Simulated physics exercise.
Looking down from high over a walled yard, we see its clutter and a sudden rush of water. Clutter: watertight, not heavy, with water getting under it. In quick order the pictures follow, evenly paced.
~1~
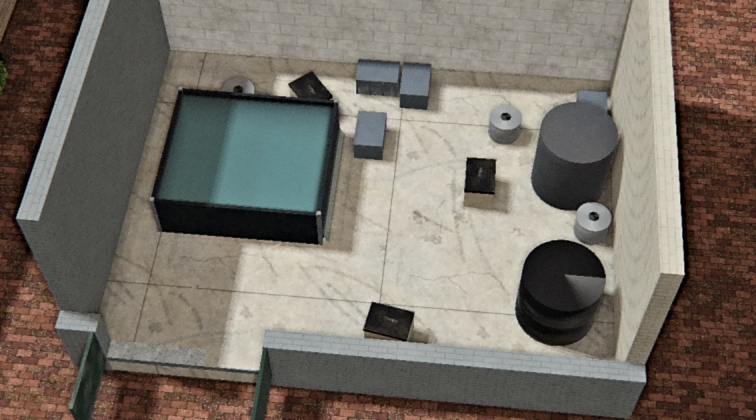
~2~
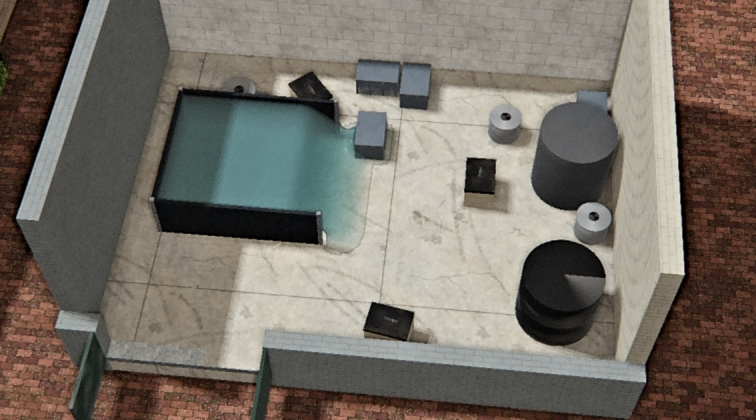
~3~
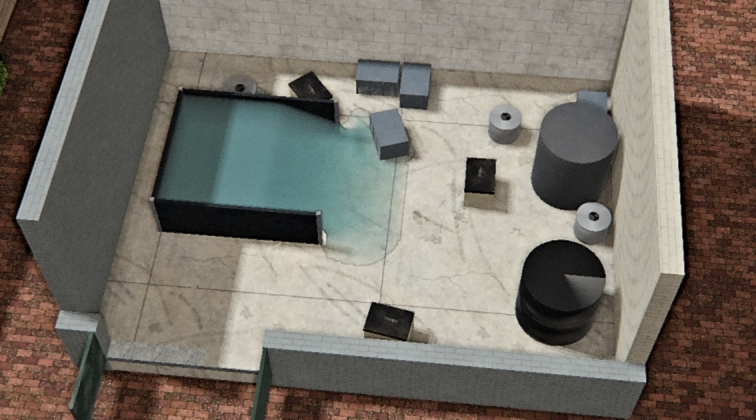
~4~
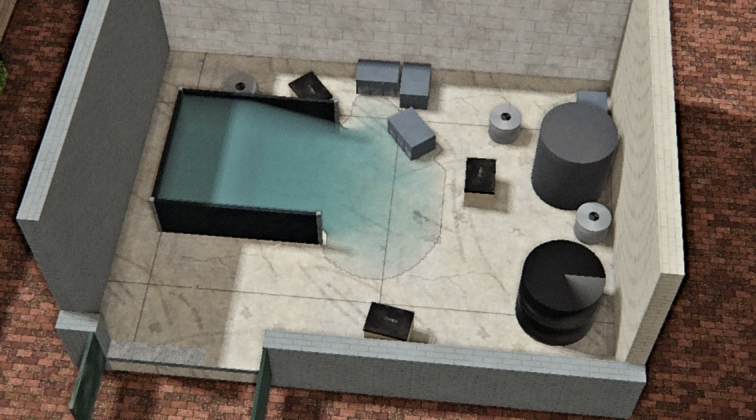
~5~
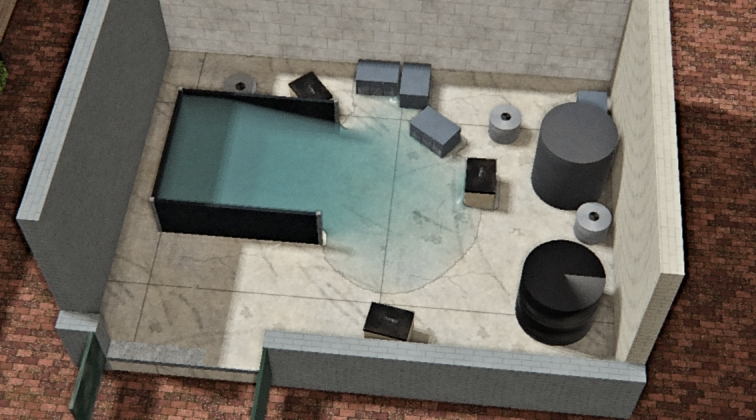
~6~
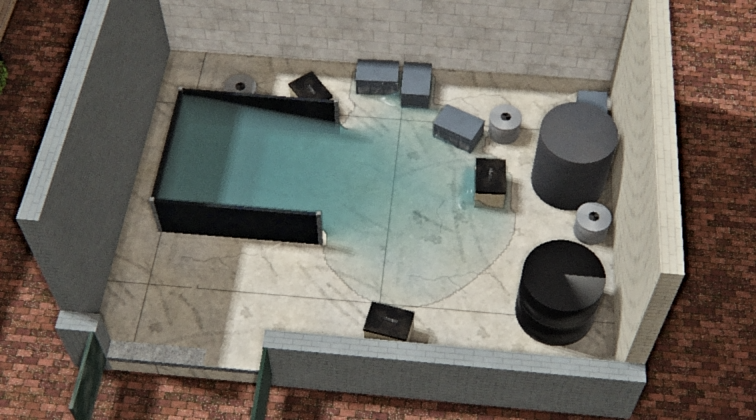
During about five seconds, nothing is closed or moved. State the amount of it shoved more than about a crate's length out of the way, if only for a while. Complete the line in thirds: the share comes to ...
The share comes to at least two thirds.
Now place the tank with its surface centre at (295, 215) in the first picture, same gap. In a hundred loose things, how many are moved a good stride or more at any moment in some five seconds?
About 60 per cent.
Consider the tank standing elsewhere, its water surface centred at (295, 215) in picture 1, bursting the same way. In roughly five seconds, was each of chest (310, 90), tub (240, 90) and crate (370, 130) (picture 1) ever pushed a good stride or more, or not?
Well, in order they come out as stayed within it, stayed within it and stayed within it.
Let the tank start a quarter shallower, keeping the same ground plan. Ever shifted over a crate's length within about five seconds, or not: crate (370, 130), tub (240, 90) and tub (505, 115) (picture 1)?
First: Goes past it; second: Falls short; third: Goes past it.
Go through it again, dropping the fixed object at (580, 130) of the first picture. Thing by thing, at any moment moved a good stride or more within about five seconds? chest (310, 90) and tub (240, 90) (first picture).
In sequence the answers are stays in place and stays in place.
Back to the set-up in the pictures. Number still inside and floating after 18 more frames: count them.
That comes out at 5.
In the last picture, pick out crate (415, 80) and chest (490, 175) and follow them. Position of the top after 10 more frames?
Estimated: (463, 65); (590, 242).
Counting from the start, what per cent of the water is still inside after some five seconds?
100 %.
A moment on, 2 of 10 are well off their spots; 0 afloat.
Next, 4 of 10 are well off their spots; 6 afloat.
Later, 4 of 10 are well off their spots; 5 afloat.
In the end, 7 of 10 are well off their spots, and 7 have been at some point; 5 afloat.
